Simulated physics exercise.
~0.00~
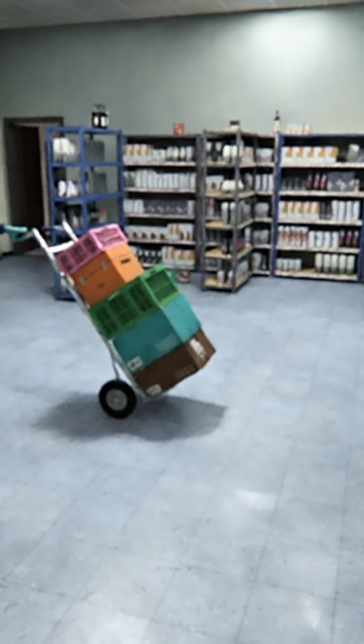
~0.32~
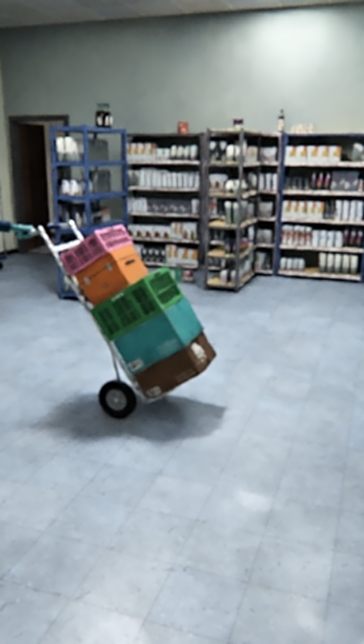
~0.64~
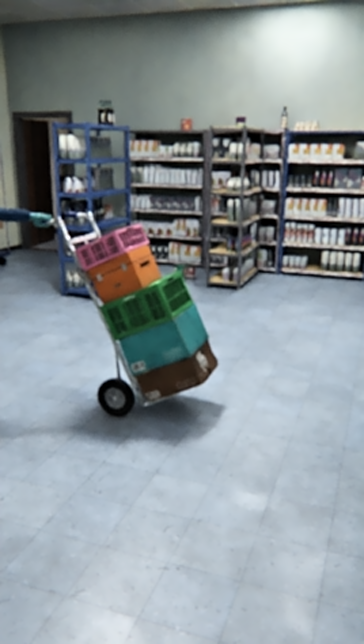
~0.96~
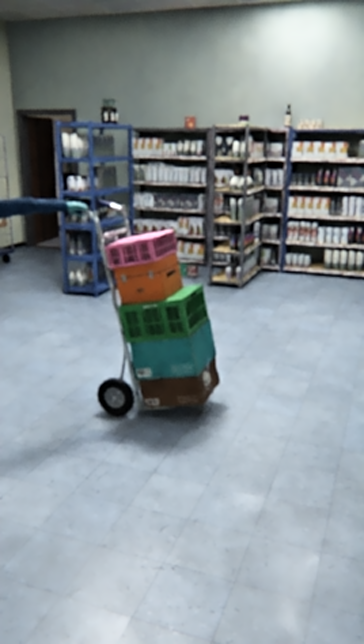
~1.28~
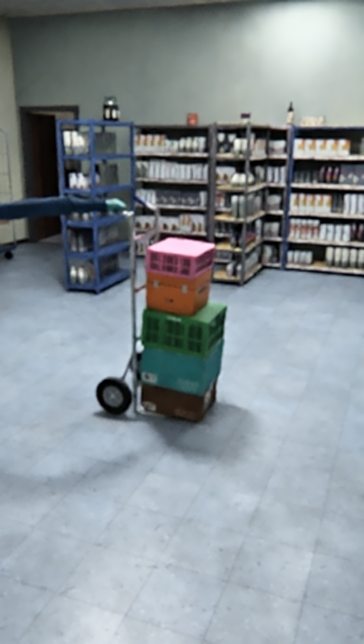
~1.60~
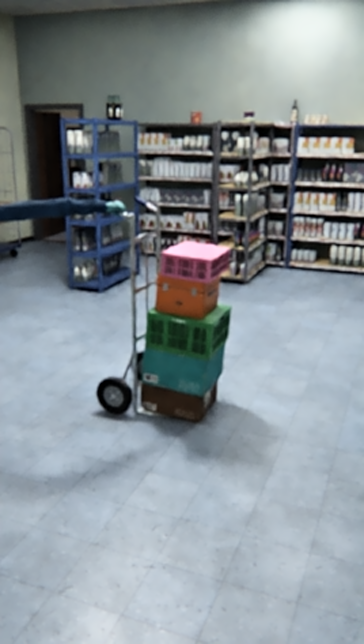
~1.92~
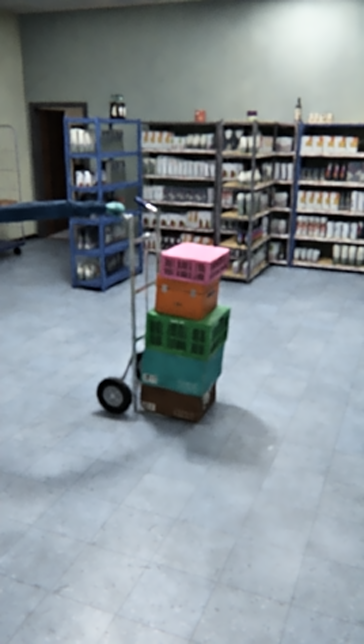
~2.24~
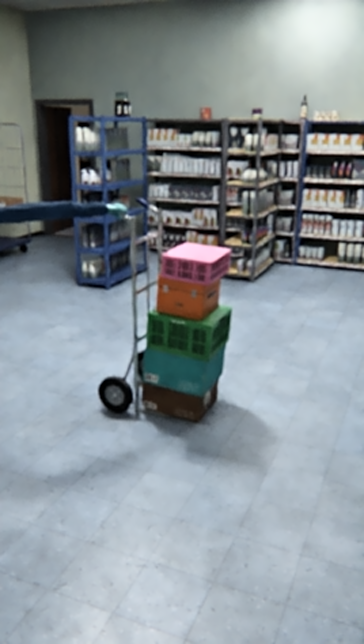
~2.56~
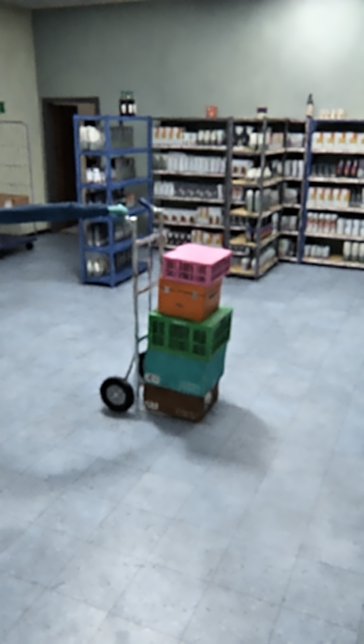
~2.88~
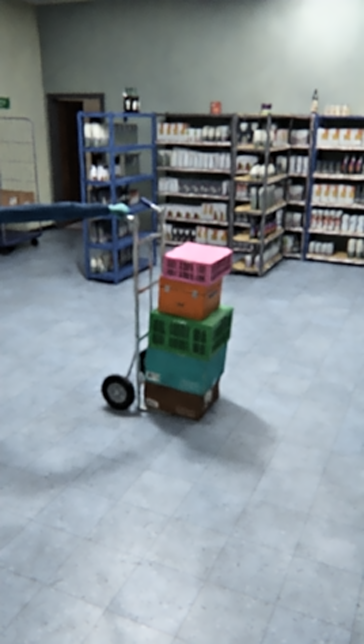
An arm swinging a tilted hand truck upright in a storeroom, its five stacked boxes and crates staying piled as it stands still.
